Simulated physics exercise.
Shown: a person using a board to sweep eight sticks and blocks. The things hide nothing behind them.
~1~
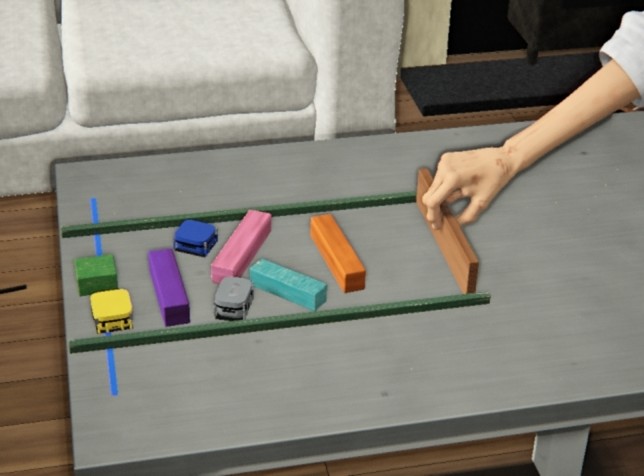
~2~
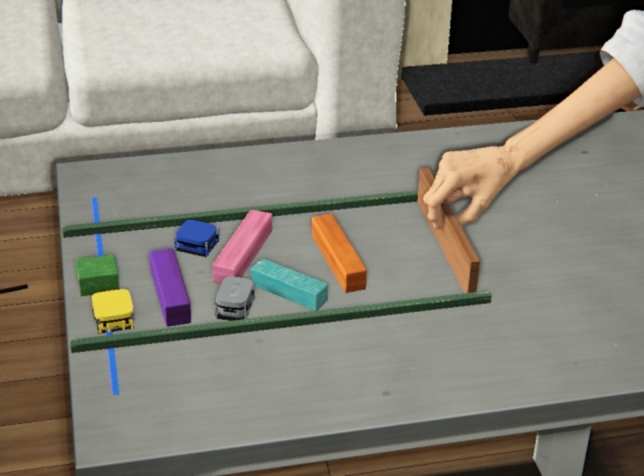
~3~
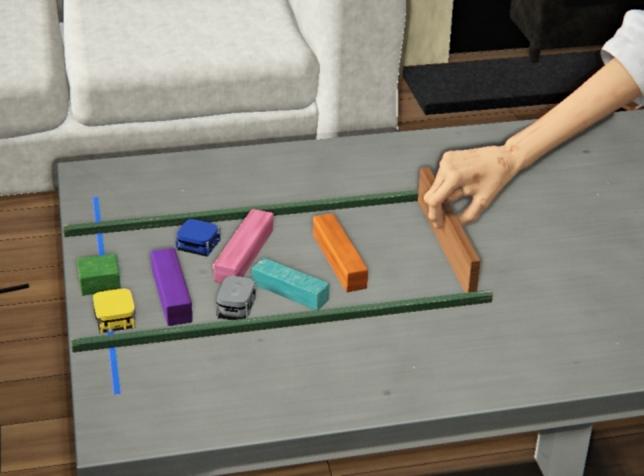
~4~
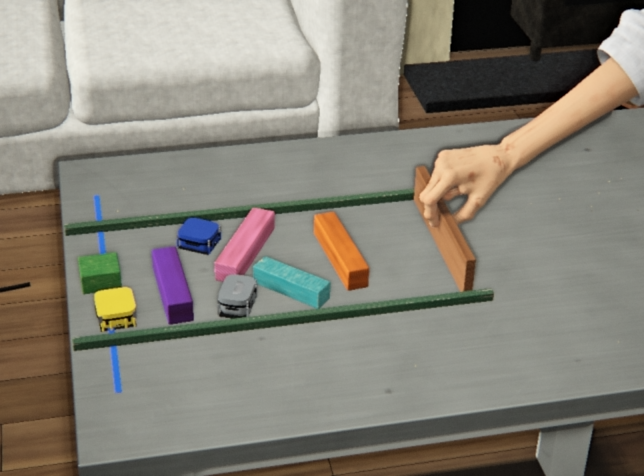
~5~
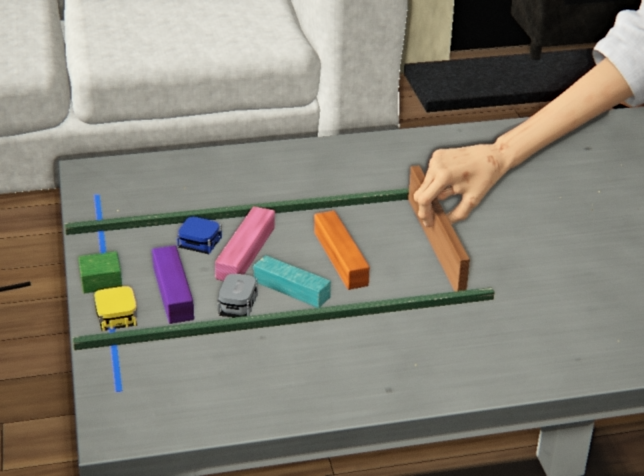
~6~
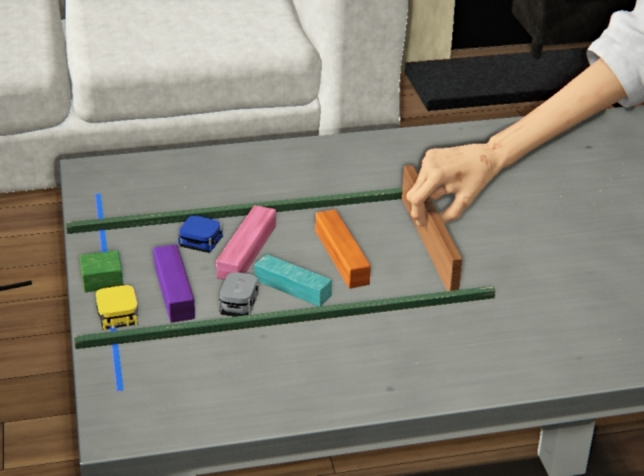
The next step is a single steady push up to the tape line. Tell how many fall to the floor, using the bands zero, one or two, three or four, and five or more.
The push is going to knock off more than four.
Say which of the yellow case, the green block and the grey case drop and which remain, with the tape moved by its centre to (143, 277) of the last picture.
Well, the yellow case comes off, the green block comes off, and the grey case? It stays where it is.
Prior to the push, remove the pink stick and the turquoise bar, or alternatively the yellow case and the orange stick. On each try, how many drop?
3 and 3.
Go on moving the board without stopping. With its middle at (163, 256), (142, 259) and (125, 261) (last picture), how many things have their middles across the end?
By position: 2 / 3 / 5.
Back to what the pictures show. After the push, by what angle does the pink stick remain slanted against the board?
I'd say it's about 20° out of line.
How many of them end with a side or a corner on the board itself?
Looks like 1 of them, all told.
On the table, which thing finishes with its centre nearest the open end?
Pink stick.
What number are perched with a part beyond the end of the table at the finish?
The tally is 2.
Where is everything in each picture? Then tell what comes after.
In the first picture, green block (96, 275); yellow case (112, 312); purple stick (169, 287); board (446, 230); tape (103, 286).
In the second picture, yellow case (113, 312); turquoise bar (289, 285).
In the third picture, purple stick (171, 286); grey case (236, 299).
In the fourth picture, green block (100, 273); board (443, 228).
In the fifth picture, yellow case (116, 309); orange stick (341, 249).
In the sixth picture, green block (102, 271); yellow case (117, 308); purple stick (174, 282); board (430, 227); tape (108, 281).
Soon after, none off yet; green block at rest near (102, 271); yellow case at rest near (117, 308); purple stick at rest near (174, 282).
After that, none off yet; green block at rest near (102, 271); yellow case at rest near (117, 308); purple stick moving near (163, 283).
And then, one off so far; green block tilting well over near (41, 302); yellow case on its side near (43, 375); purple stick displaced about its own width near (76, 292).
In the end, the number that fall off is five or more; gone, grey case, blue case, purple stick, yellow case and green block.
